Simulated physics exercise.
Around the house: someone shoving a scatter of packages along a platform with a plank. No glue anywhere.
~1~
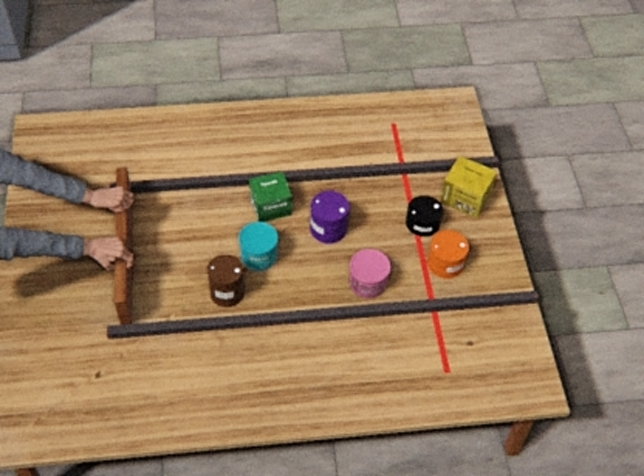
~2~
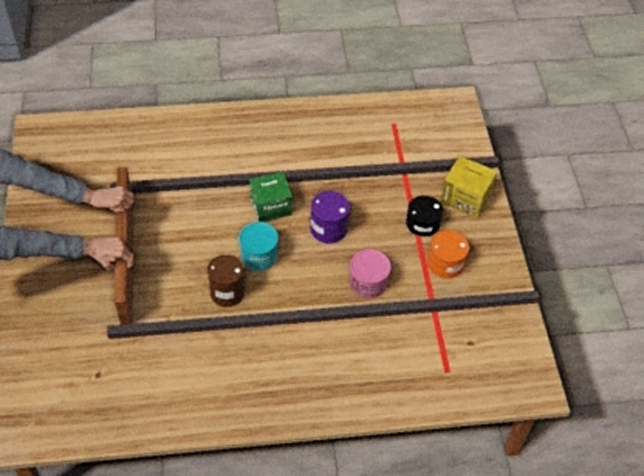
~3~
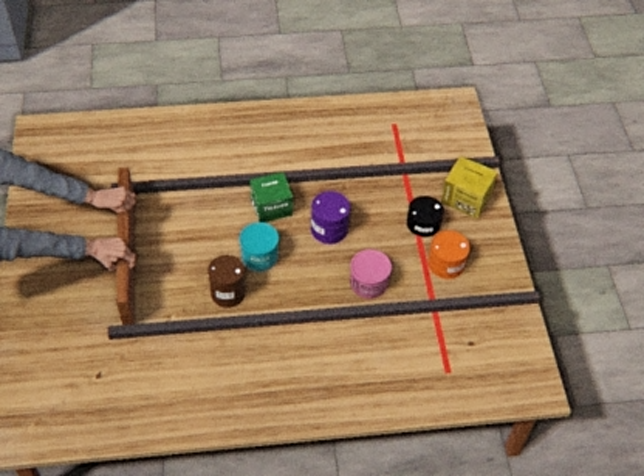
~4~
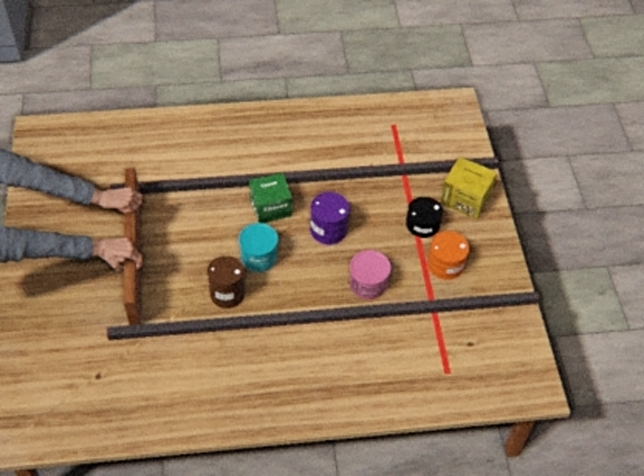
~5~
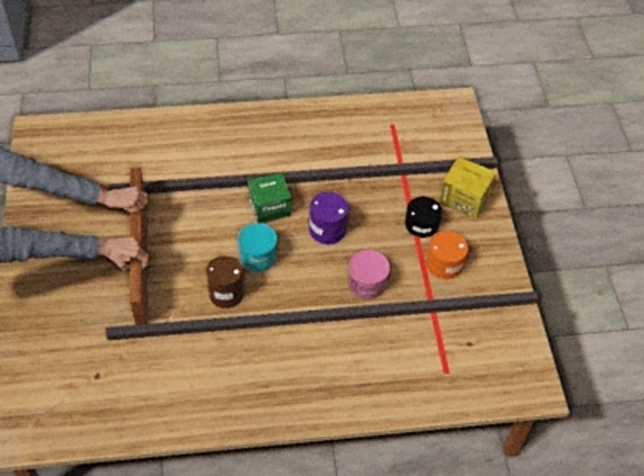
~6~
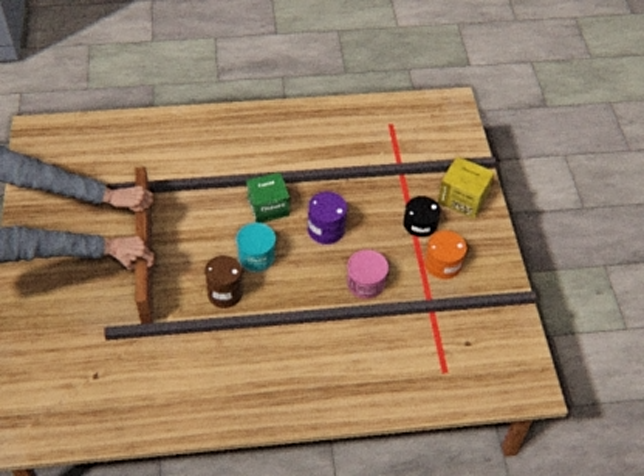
On a wooden table, two hands slide a plank slightly right toward scattered, unmoving containers.
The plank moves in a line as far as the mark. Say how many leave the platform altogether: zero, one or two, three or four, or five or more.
As it turns out, the number that fall off is zero.
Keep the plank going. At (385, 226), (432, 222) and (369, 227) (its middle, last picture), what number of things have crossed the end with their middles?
Past the end: 0, 0 and 0.
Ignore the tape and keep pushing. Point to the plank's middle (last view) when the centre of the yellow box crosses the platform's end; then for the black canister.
For the yellow box at (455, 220), for the black canister at (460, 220).
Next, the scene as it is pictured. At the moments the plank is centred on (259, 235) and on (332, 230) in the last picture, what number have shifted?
The counts are 3 and 5.
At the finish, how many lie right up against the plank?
The number is 4.
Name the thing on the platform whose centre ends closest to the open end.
The yellow box ends nearest.
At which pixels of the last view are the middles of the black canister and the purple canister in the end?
First (467, 215), then (432, 209).
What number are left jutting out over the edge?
0 of them.
A little later, none off yet; yellow box at rest near (466, 188); orange canister at rest near (445, 255); black canister at rest near (422, 217).
When it is over, the number that fall off is zero.
